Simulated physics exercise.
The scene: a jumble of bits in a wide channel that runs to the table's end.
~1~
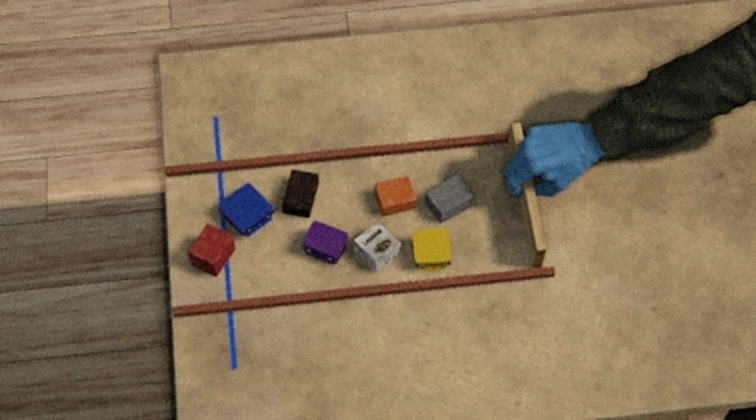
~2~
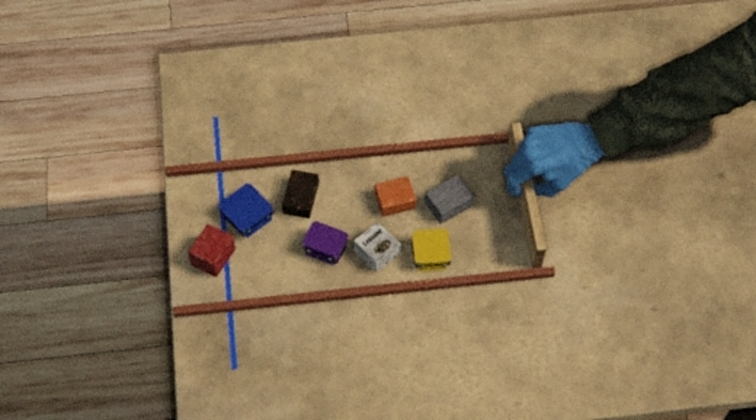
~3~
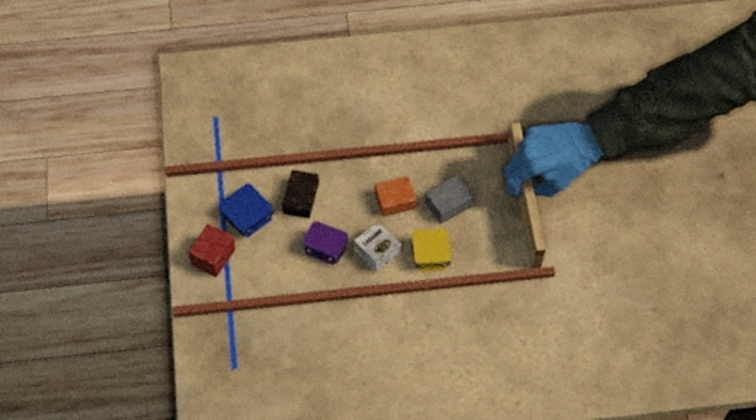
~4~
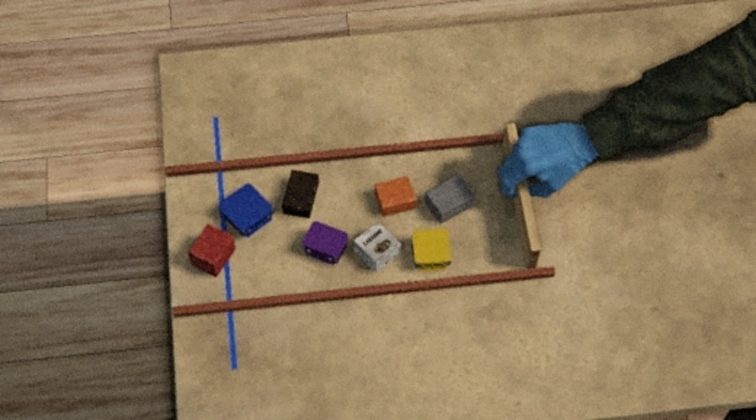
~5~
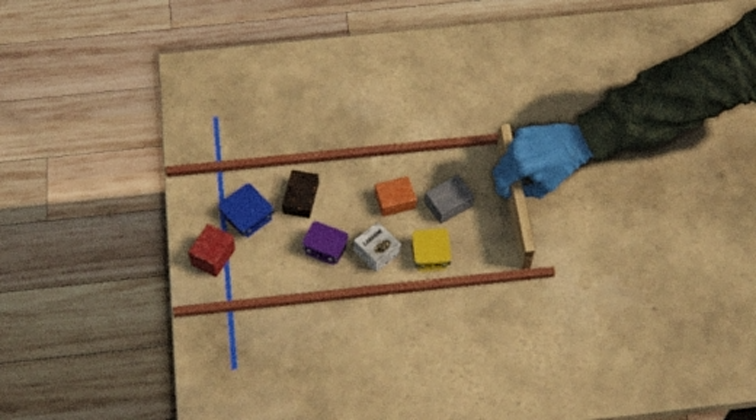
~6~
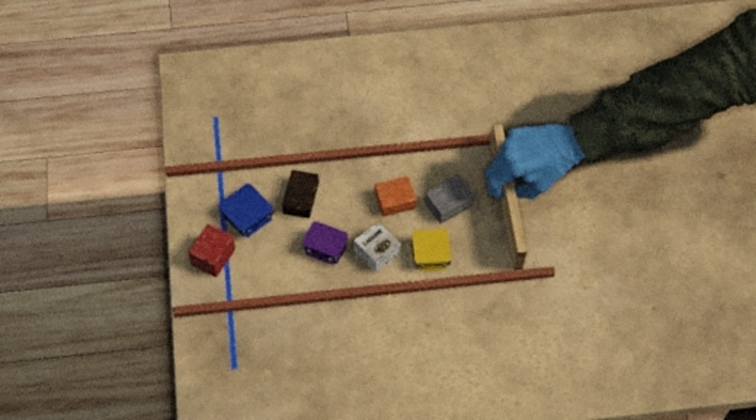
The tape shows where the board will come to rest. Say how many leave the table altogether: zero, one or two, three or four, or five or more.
Here the number that fall off is three or four.
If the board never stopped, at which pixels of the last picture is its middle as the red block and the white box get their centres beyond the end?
Near (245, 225) and (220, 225).
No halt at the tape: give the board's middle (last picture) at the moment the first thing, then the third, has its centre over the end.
Its middle is around (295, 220) and later (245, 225).
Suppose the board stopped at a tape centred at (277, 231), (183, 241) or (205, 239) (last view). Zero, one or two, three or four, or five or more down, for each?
Taking them in turn, either one or two; five or over; 5 or more.
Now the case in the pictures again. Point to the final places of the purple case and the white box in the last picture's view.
The purple case stops around (182, 247); the white box around (174, 289).
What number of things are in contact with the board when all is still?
2 of them.
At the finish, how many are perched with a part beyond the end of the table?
The number is 2.
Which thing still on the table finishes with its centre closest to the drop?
That is the white box.
Soon after, none off yet; red block at rest near (212, 251); blue case at rest near (246, 211); black block moving near (291, 195).
In the end, the number that fall off is three or four; gone, orange block, black block, blue case and red block.
